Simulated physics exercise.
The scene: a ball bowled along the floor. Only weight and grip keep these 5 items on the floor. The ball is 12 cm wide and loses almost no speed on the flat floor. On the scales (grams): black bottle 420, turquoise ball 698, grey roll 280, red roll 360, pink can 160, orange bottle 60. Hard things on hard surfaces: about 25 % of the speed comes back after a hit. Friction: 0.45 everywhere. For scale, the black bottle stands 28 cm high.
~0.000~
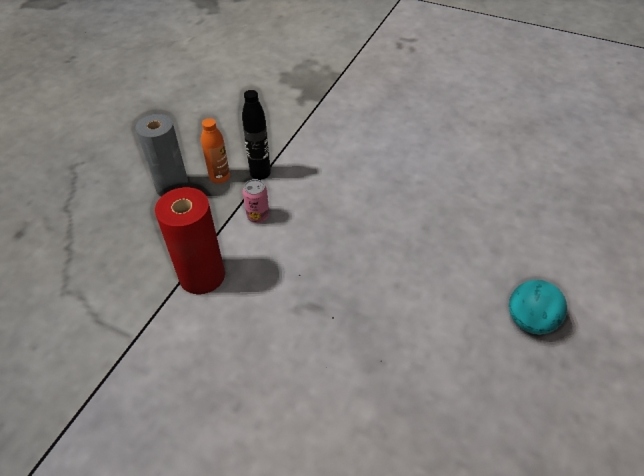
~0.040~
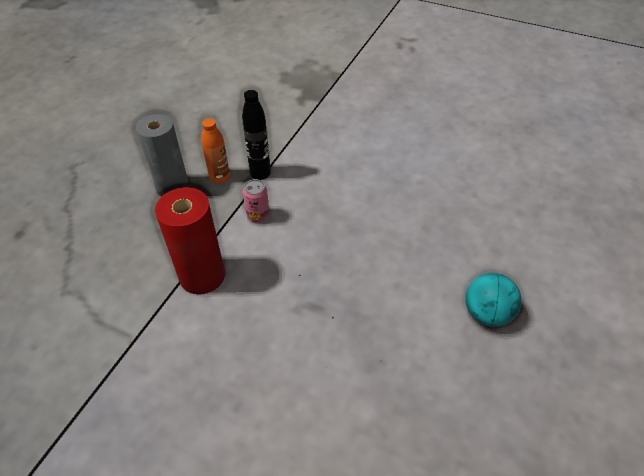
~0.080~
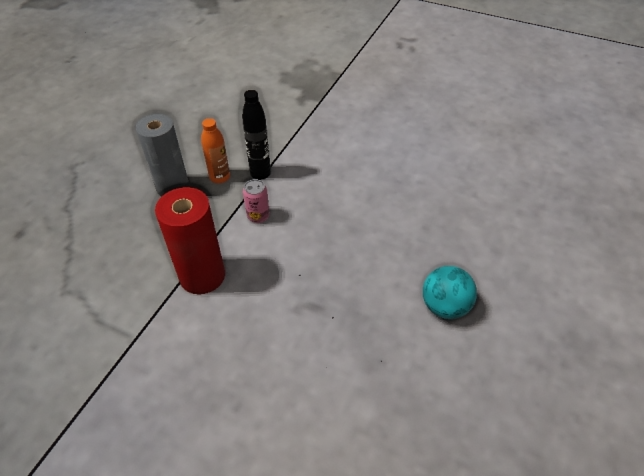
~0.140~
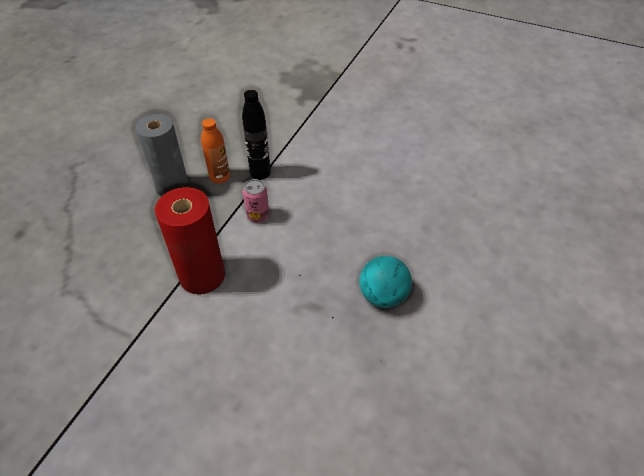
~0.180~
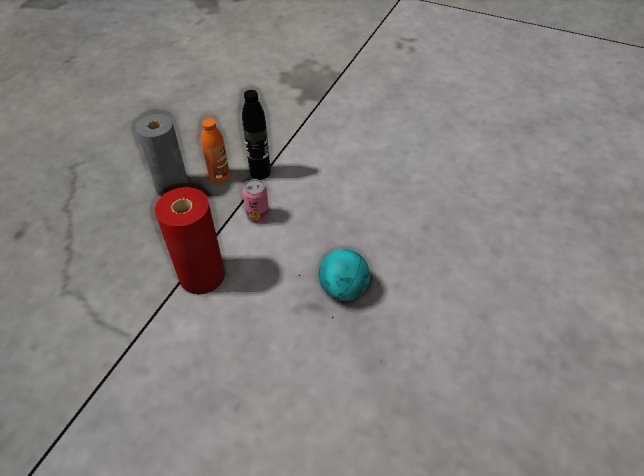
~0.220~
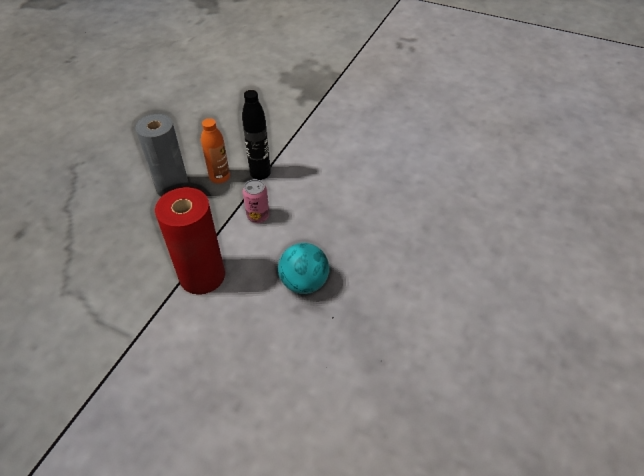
A turquoise ball rolled steadily from right to left across a grey concrete floor, drawing close to a red roll, while the pink can, two bottles and grey roll nearby stayed still.
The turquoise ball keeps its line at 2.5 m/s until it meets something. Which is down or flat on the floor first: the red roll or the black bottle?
The former of the two, the red roll.
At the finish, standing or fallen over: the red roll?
The red roll topples.
After 0.52 s, 101 cm rolled; turquoise ball near (137, 222); red roll leaning 25° near (58, 240).
After 0.82 s, 139 cm rolled; turquoise ball near (20, 181); red roll on its side.
After 1.42 s, red roll on its side.
After 2.02 s, black bottle resting near (256, 136).
By the end (2.4 s), tipped over on the floor, red roll; the other 4 in place, give or take 8 cm. Seen from the same camera at the end, black bottle near (256, 136). Red roll went at 0.72 s; black bottle was never lost.
